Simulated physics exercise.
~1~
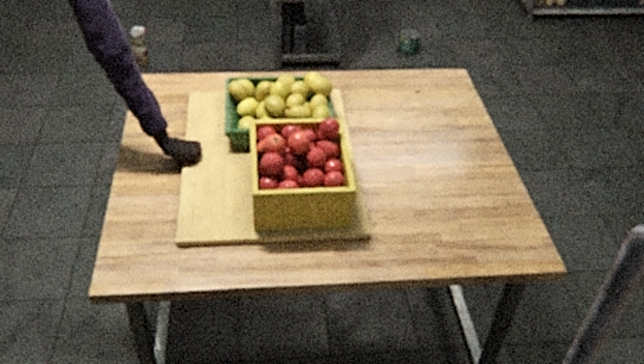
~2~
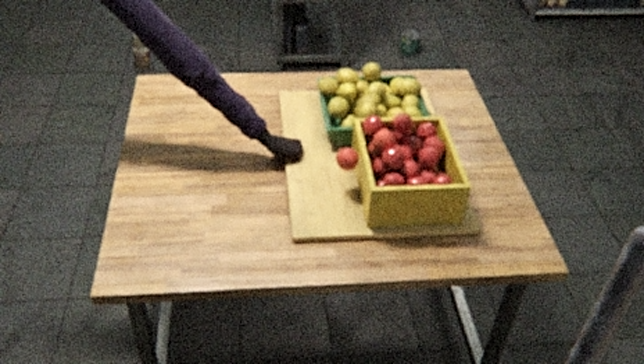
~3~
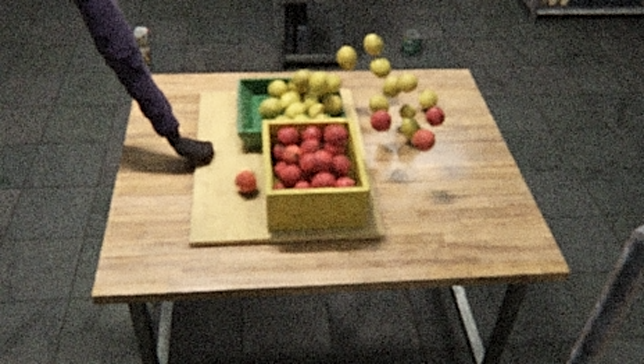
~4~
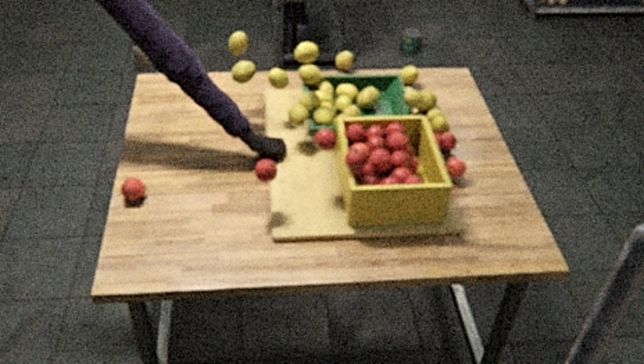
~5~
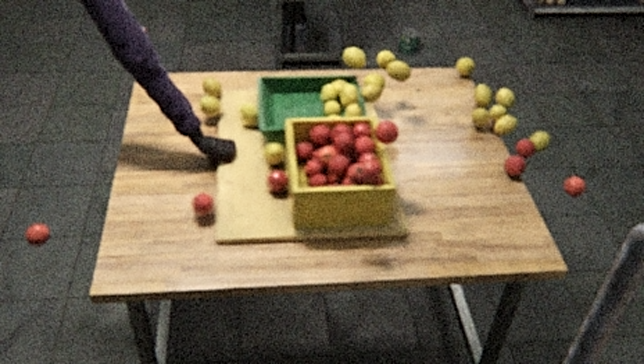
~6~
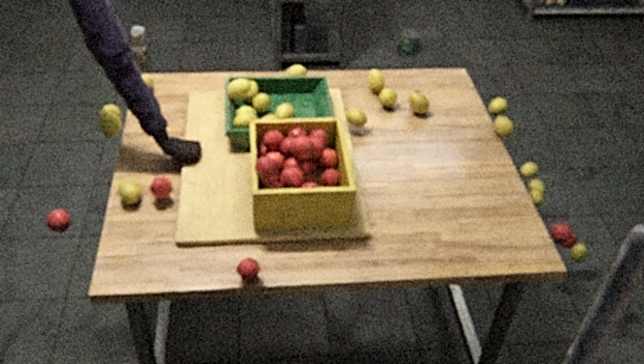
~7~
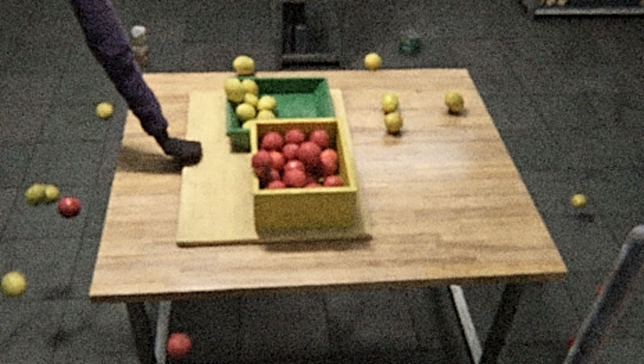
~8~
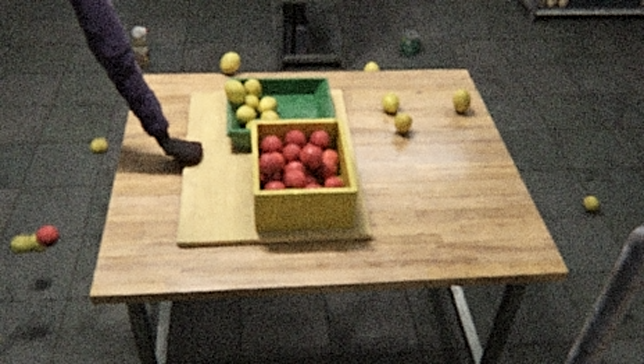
The clip opens on a wooden table where a dark-sleeved hand rests at a board carrying a green crate of lemons and a yellow crate of tomatoes. The board jerks right, and a tomato slips out beside the yellow crate. It jerks left, and lemons and a few tomatoes fly off to the right. Another jerk right tosses more lemons up, while tomatoes land on the left. As the board slides back left, fruit rolls off both sides of the table. Finally the board rests, the green crate mostly empty, the yellow one still well filled, with lemons scattered on table and floor.
